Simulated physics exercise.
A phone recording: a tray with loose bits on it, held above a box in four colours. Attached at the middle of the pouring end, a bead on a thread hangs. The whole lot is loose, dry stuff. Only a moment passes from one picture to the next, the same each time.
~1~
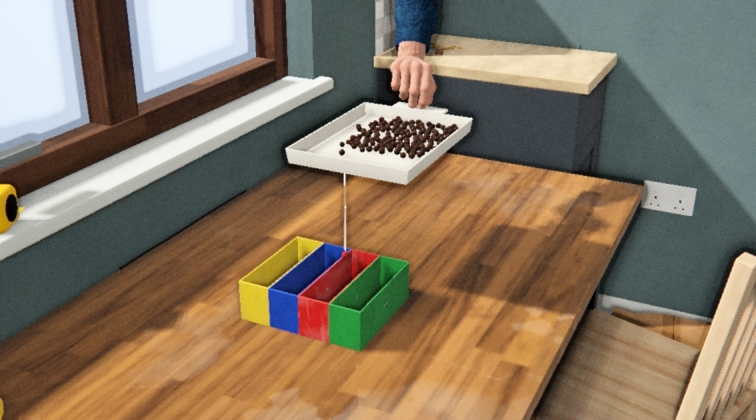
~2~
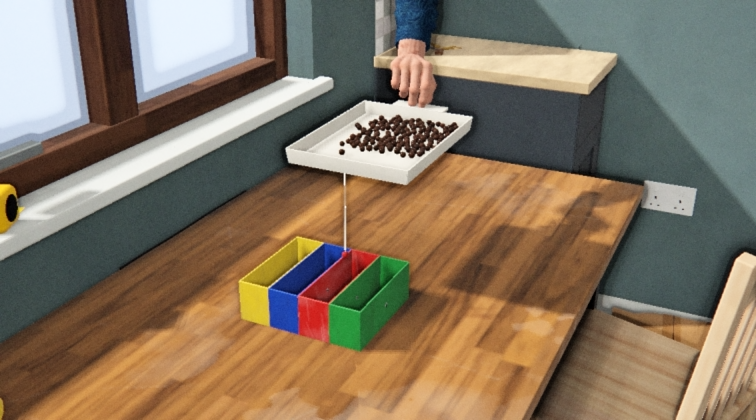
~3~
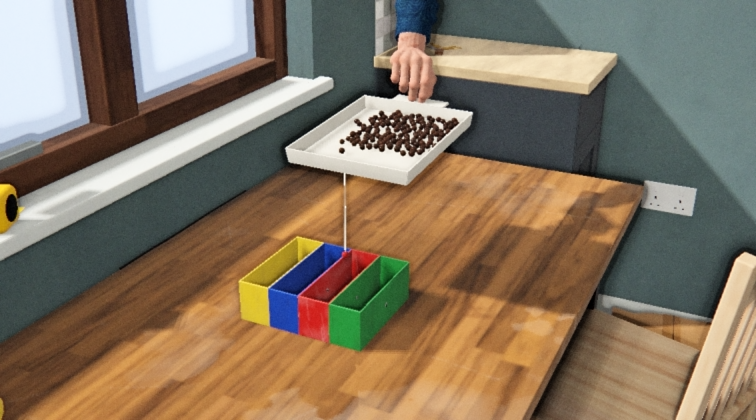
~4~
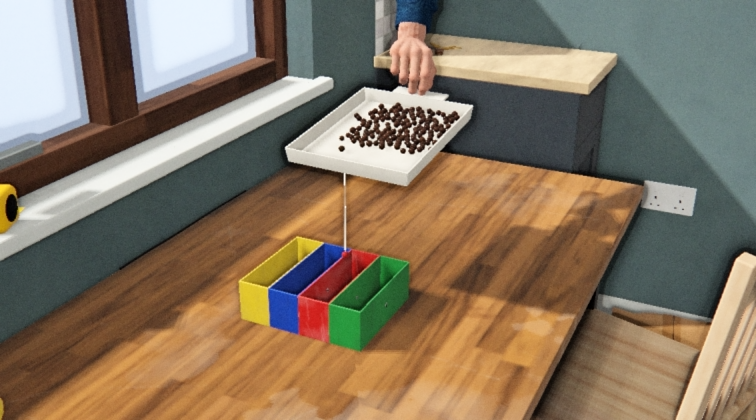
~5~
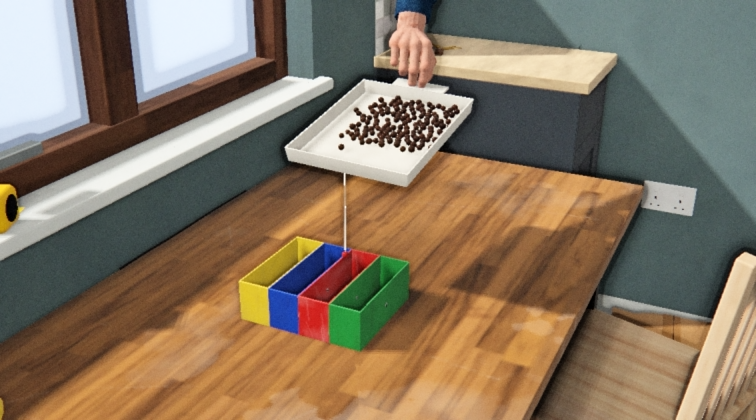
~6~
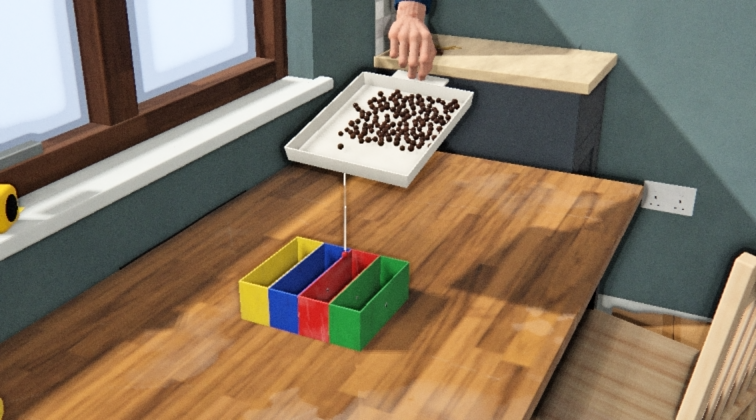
A hand in a blue sleeve grips the far edge of a white tray above a wooden table, seen from slightly above in a room with a window at left and a pale-topped cabinet behind. Dark brown balls lie on the tray, a thread hangs from its near edge, and yellow, blue, red and green compartments stand below. The hand gradually raises the far edge, tilting the tray slightly, while the camera stays still.
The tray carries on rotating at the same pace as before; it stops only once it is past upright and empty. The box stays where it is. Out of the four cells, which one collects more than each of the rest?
The green cell collects the most.
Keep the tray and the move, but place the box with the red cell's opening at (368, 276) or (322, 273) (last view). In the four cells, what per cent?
About 90 and 20 per cent.
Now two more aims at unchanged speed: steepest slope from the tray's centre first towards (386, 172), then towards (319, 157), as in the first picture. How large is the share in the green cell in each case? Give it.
In turn 30 and 0 in a hundred.
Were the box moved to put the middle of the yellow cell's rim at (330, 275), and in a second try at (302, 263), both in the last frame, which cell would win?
Try 1 - the red one; try 2 - green.
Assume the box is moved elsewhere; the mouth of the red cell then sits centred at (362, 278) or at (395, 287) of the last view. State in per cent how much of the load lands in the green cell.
Respectively 50 percent and 10 percent.
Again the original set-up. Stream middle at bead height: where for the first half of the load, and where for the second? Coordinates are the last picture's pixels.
Points: About (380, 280), then about (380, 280).
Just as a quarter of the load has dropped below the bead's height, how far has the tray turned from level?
At roughly 95°.
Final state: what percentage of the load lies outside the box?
I'd say roughly 60 per cent of the load.
Soon after the last picture, tray tipped steeply; nearly all on the tray; a stray few in the green cell; a stray few falling or outside the box.
A little later, tray tipped right over; most on the tray; a stray few in the green cell; a small part falling or outside the box.
Later still, tray tipped past a quarter turn; about a third in the green cell; a small part in the red cell; a stray few in the blue cell; a stray few in the yellow cell; about half falling or outside the box.
By the end, tray tipped past a quarter turn; about a third in the green cell; a small part in the red cell; a stray few in the blue cell; a stray few in the yellow cell; about half outside the box.
